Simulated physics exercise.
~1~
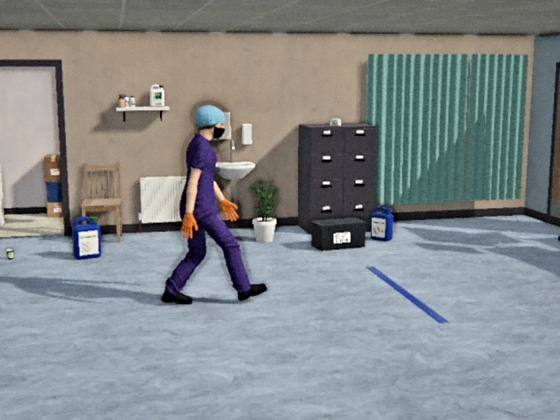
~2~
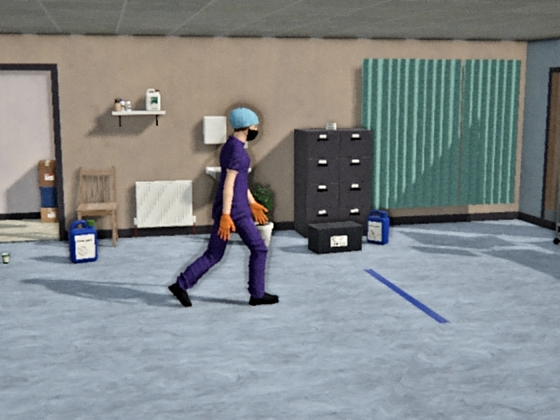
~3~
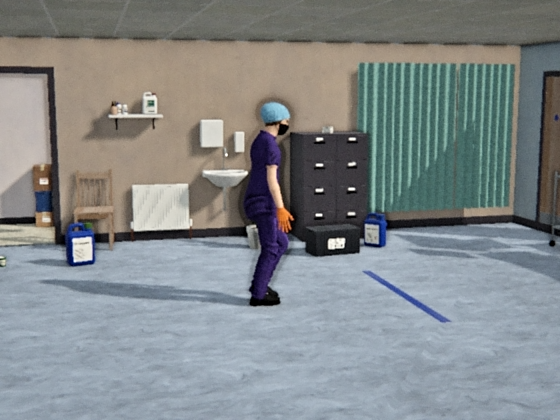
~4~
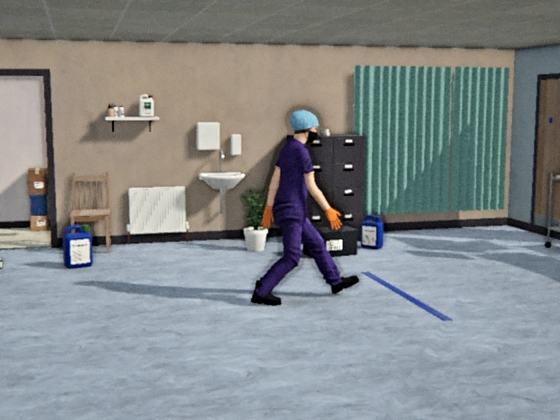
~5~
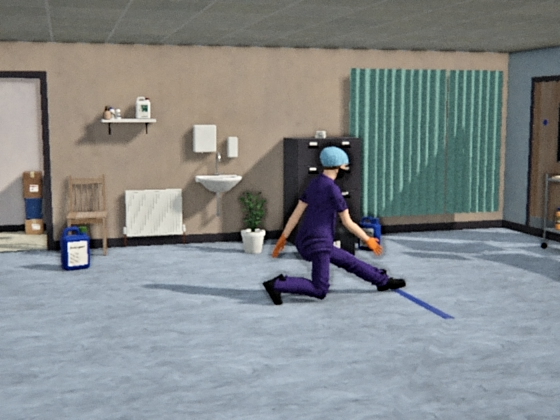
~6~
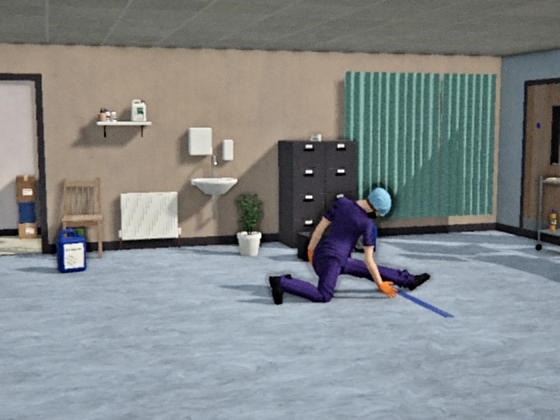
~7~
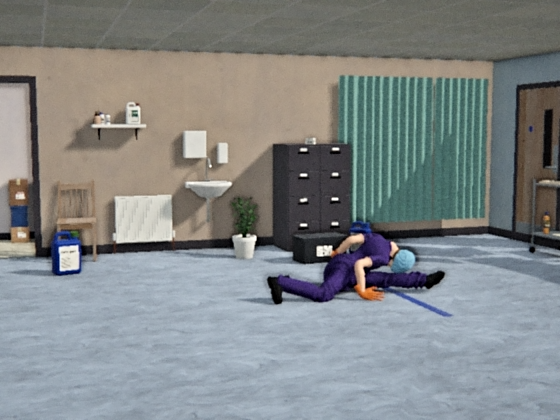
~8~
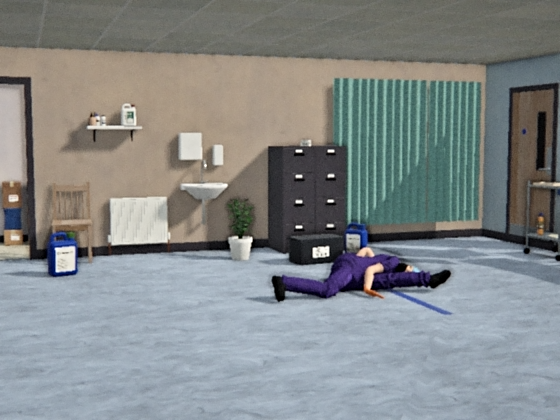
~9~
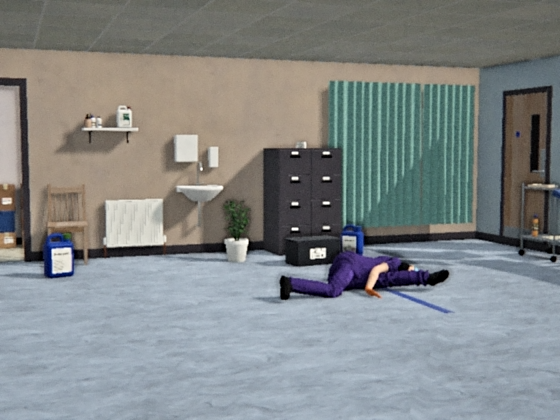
In a clinic-like room with a sink, dark filing cabinet and green curtain, a masked person in purple scrubs and orange gloves walks right toward blue floor tape, sinks with legs spread, and folds forward, ending collapsed with the head past the tape and hips short of it.
